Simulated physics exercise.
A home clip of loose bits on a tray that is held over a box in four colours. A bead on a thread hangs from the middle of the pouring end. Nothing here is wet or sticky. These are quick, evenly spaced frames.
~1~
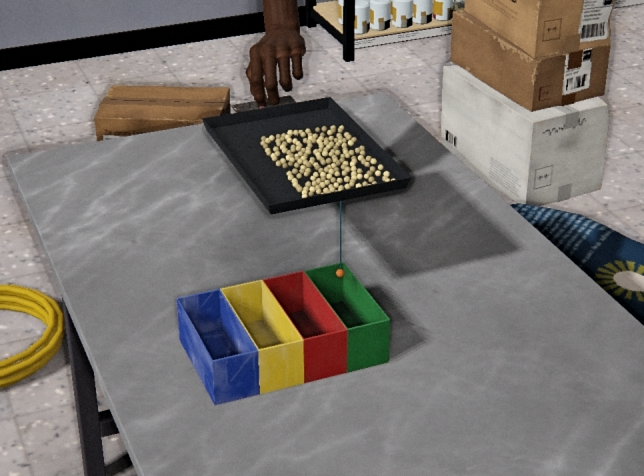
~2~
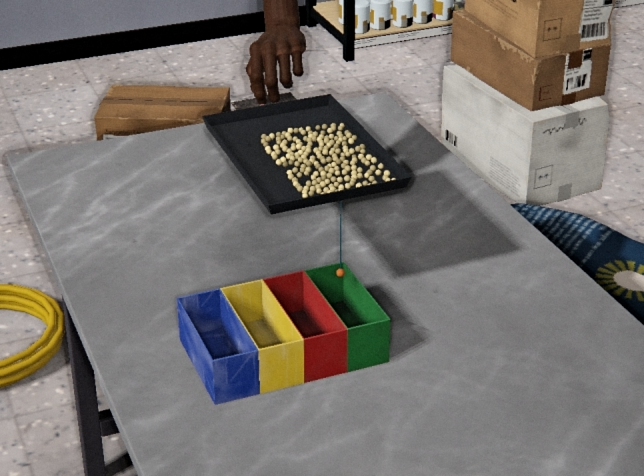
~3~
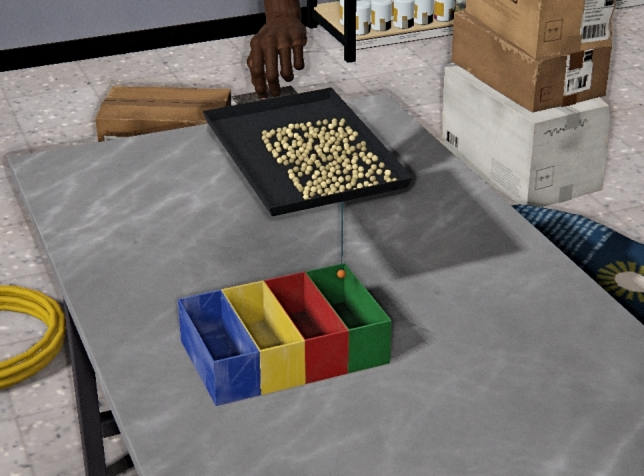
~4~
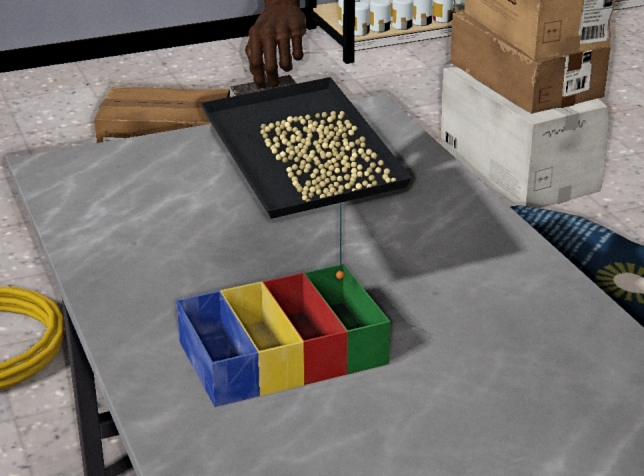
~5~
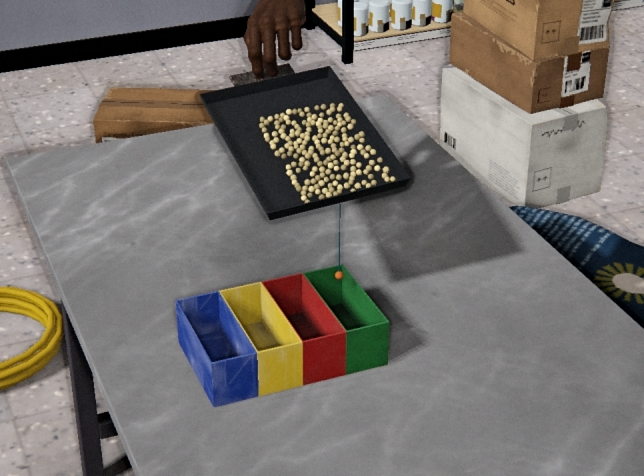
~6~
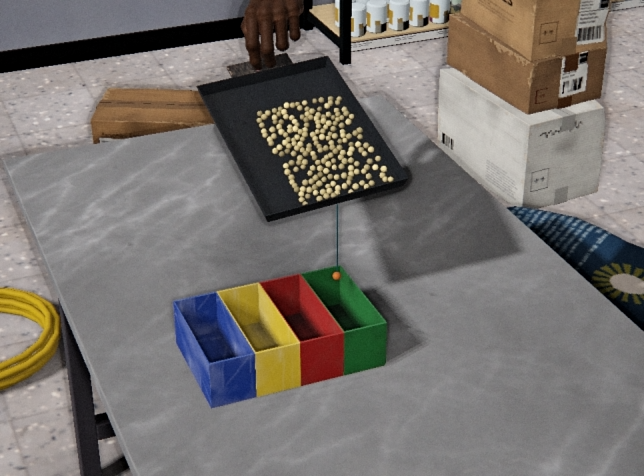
A dark tray of pale, round beans hangs over a grey marbled table, seen from above at an angle, with a hand at its far edge. Below sits an open box with blue, yellow, red and green cells from left to right, near a bead on a thread, with cartons behind and a yellow coil at left. The tray stays level briefly, then its far side gradually rises, the near-left corner lowest, while the view barely shifts.
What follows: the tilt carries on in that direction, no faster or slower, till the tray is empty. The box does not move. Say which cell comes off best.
Fullest: The red cell.
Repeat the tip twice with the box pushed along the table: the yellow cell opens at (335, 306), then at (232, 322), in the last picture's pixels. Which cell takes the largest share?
One: That blue cell. Two: The red cell.
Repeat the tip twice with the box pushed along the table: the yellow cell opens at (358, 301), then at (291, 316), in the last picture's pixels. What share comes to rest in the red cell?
About 0 and 30 per cent.
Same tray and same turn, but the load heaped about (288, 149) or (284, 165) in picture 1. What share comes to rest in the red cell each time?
First some 60, then 50 per cent.
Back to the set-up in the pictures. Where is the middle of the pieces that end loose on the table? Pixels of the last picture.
Roughly at (391, 350).
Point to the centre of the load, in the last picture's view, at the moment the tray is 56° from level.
At about (315, 192).
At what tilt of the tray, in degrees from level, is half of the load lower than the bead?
Around 105° of tilt.
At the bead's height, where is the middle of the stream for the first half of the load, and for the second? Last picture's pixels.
Around (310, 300) and then (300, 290).
Shortly afterwards, tray tipped steeply; all but a few on the tray; only a few falling or outside the box.
Next, tray tipped right over; the bulk on the tray; a little in the yellow cell; a little in the red cell; a little falling or outside the box.
Some moments later, tray tipped past a quarter turn; near half in the red cell; near a quarter in the yellow cell; near a quarter in the green cell; a little falling or outside the box.
In the end, tray tipped past a quarter turn; near half in the red cell; near a quarter in the yellow cell; near a quarter in the green cell; none at all in the blue cell; a little outside the box.
